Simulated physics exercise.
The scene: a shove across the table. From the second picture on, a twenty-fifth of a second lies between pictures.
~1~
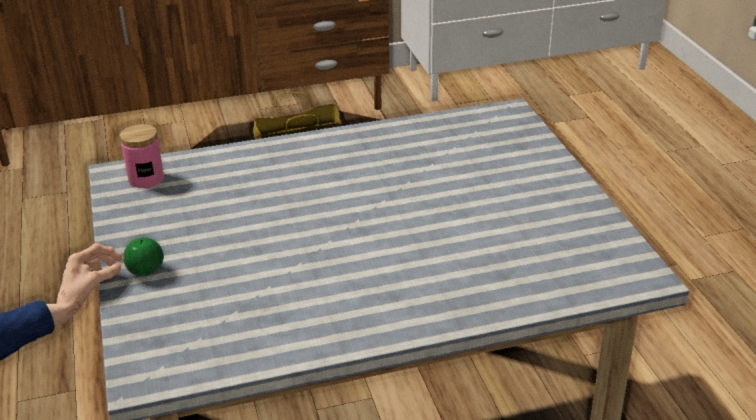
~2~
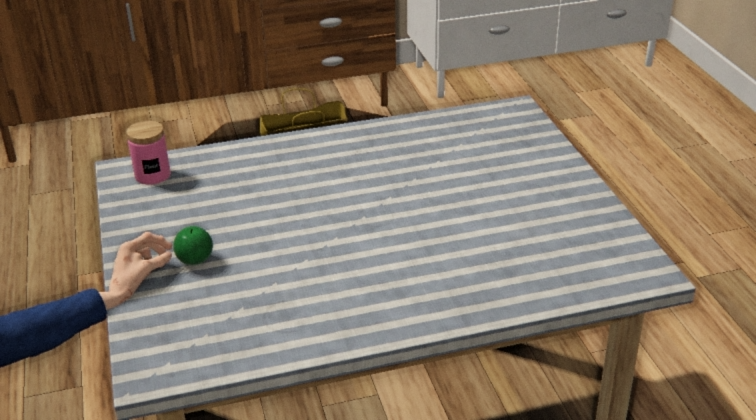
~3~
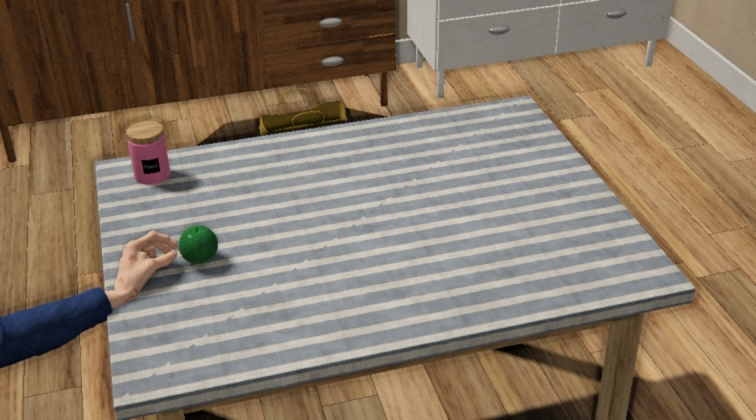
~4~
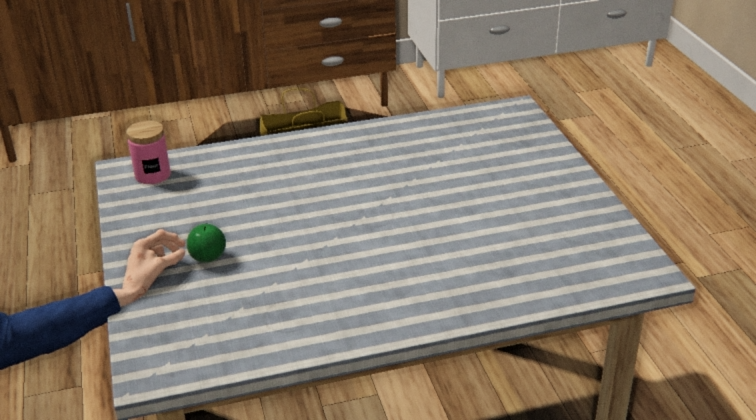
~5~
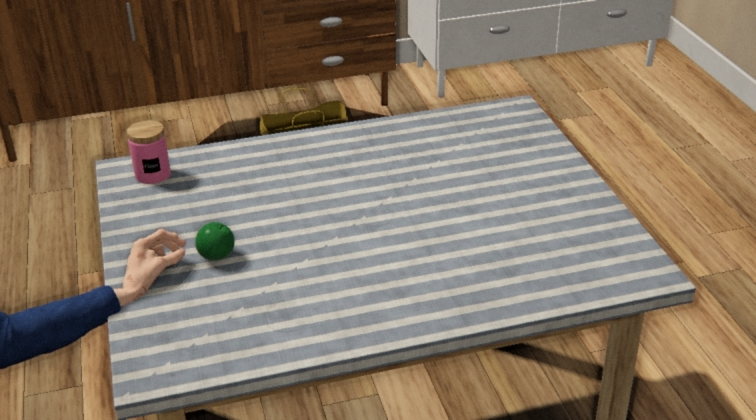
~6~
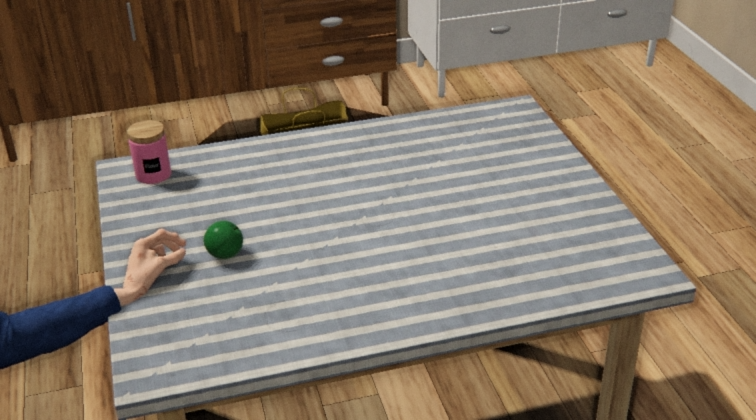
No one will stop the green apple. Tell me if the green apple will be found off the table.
The green apple stays on the table.
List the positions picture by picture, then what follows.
In the first frame, under the hand; green apple (143, 257).
In the second frame, under the hand; green apple (193, 246).
In the third frame, under the hand; green apple (198, 245).
In the fourth frame, green apple (206, 243).
In the fifth frame, green apple (215, 241) moved a little.
In the sixth frame, green apple (223, 240) moved a little.
Then, 0.10 s later than the last frame, green apple moved about its own width near (243, 237).
Then, 0.30 s later than the last frame, green apple moved well along near (274, 231).
Then, 0.60 s later than the last frame, green apple moved well along near (305, 226).
When it is over, moved from the start, green apple. End places, in pixels of the last picture, green apple near (319, 223).
